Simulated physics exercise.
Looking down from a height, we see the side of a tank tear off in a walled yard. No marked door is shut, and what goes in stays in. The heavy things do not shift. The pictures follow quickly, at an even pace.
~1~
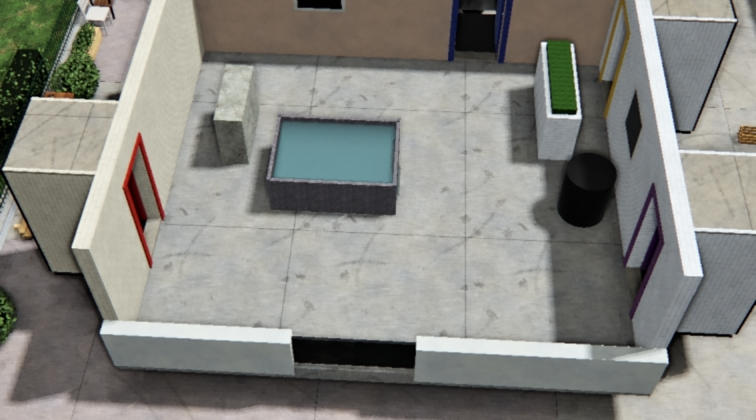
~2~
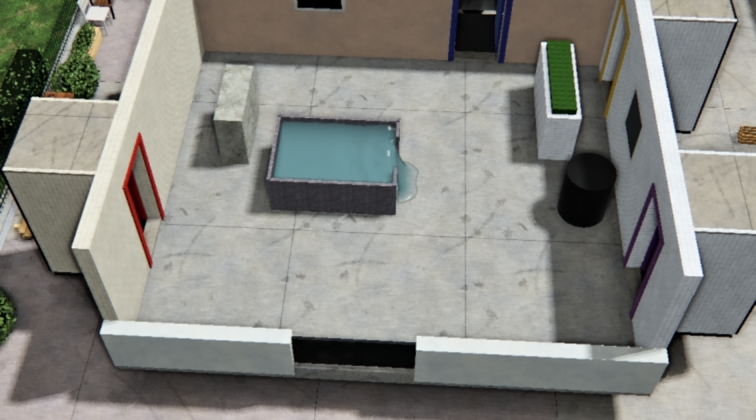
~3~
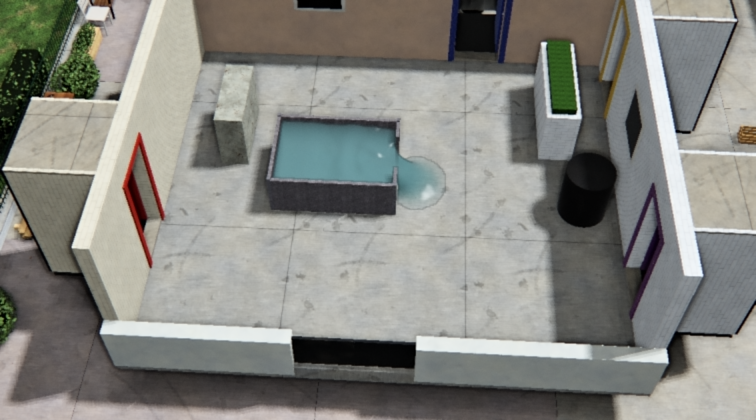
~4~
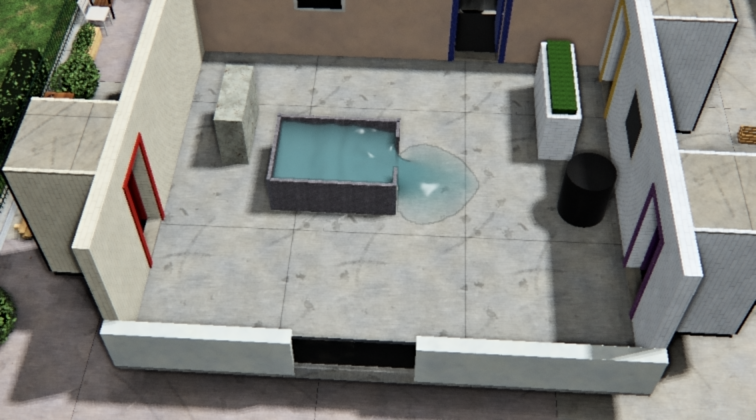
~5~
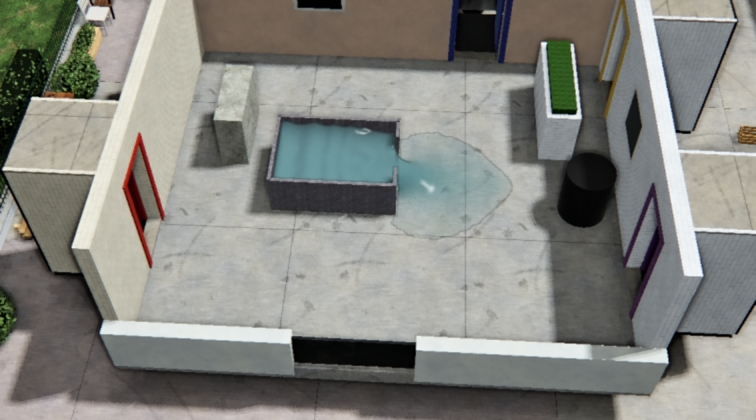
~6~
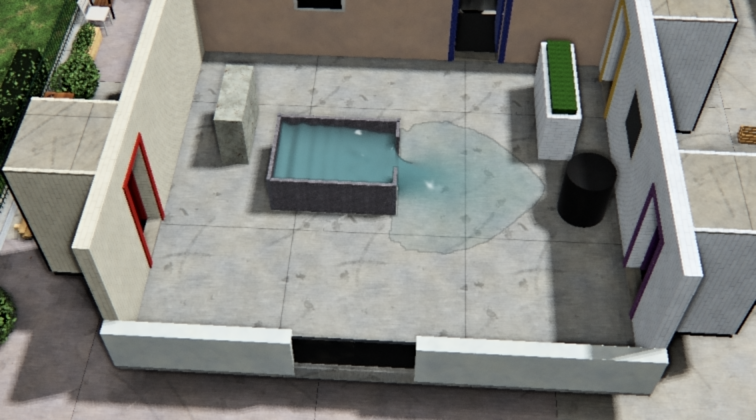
A walled concrete yard is seen from high above, with a red-framed doorway on the left and a purple-framed one on the right. A dark-sided tank of blue-green water sits near the middle, between a pale grey block and a white planter topped with green, near a black cylinder. Water bursts from the tank's right side and spreads rightward across the floor in a widening, thinning pool.
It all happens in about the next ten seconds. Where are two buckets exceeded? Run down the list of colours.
Result: Blue door: Too much gets in there. Red door: Not too much gets in there. Purple door: Too much gets in there. Yellow door: Too much gets in there.
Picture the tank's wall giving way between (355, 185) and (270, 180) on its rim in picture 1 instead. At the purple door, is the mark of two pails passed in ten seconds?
Well, the purple door crosses the line here.
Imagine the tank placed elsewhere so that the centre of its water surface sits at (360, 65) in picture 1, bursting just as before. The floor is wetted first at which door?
It would be the door marked blue.
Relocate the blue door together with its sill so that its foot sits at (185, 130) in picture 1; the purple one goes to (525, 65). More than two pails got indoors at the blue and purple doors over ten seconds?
Short version: The blue door stays within the limit and the purple door tops the limit.
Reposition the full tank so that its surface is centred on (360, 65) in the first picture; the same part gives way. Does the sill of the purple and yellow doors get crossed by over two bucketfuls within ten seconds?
My reading: Purple holds, yellow passes that mark.
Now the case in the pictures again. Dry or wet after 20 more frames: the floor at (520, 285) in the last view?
Looking there, it would be swamped.
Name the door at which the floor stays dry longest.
Answer - the red-painted one.
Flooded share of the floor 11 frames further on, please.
About 35 percent.
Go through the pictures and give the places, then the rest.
Still water in the tank at (335, 152), in the first picture.
Water pours out at (394, 171) and has run to (406, 199), in the second picture.
Water pours out at (394, 172) and has run to (439, 192), in the third picture.
The front is at (473, 188), out from the gap at (394, 173), in the fourth picture.
Water pours out at (394, 173) and has run to (506, 190), in the fifth picture.
The front is at (539, 184), out from the gap at (394, 172), in the sixth picture.
A moment on, water covers 25 % of the floor; the blue door not reached, the red door not reached, the purple door not reached, the yellow door not reached.
Next, water covers 35 % of the floor; the blue door not reached, the red door not reached, the purple door under two buckets in, the yellow door not reached.
Then, water covers 40 % of the floor; the blue door under two buckets in, the red door not reached, the purple door over two buckets in, the yellow door wet at the sill, nothing in.
Later, water covers 55 % of the floor; the blue door over two buckets in, the red door not reached, the purple door far over two buckets in, the yellow door over two buckets in.
In the end, water covers 90 % of the floor; the blue door over two buckets in, the red door wet at the sill, nothing in, the purple door far over two buckets in, the yellow door over two buckets in.
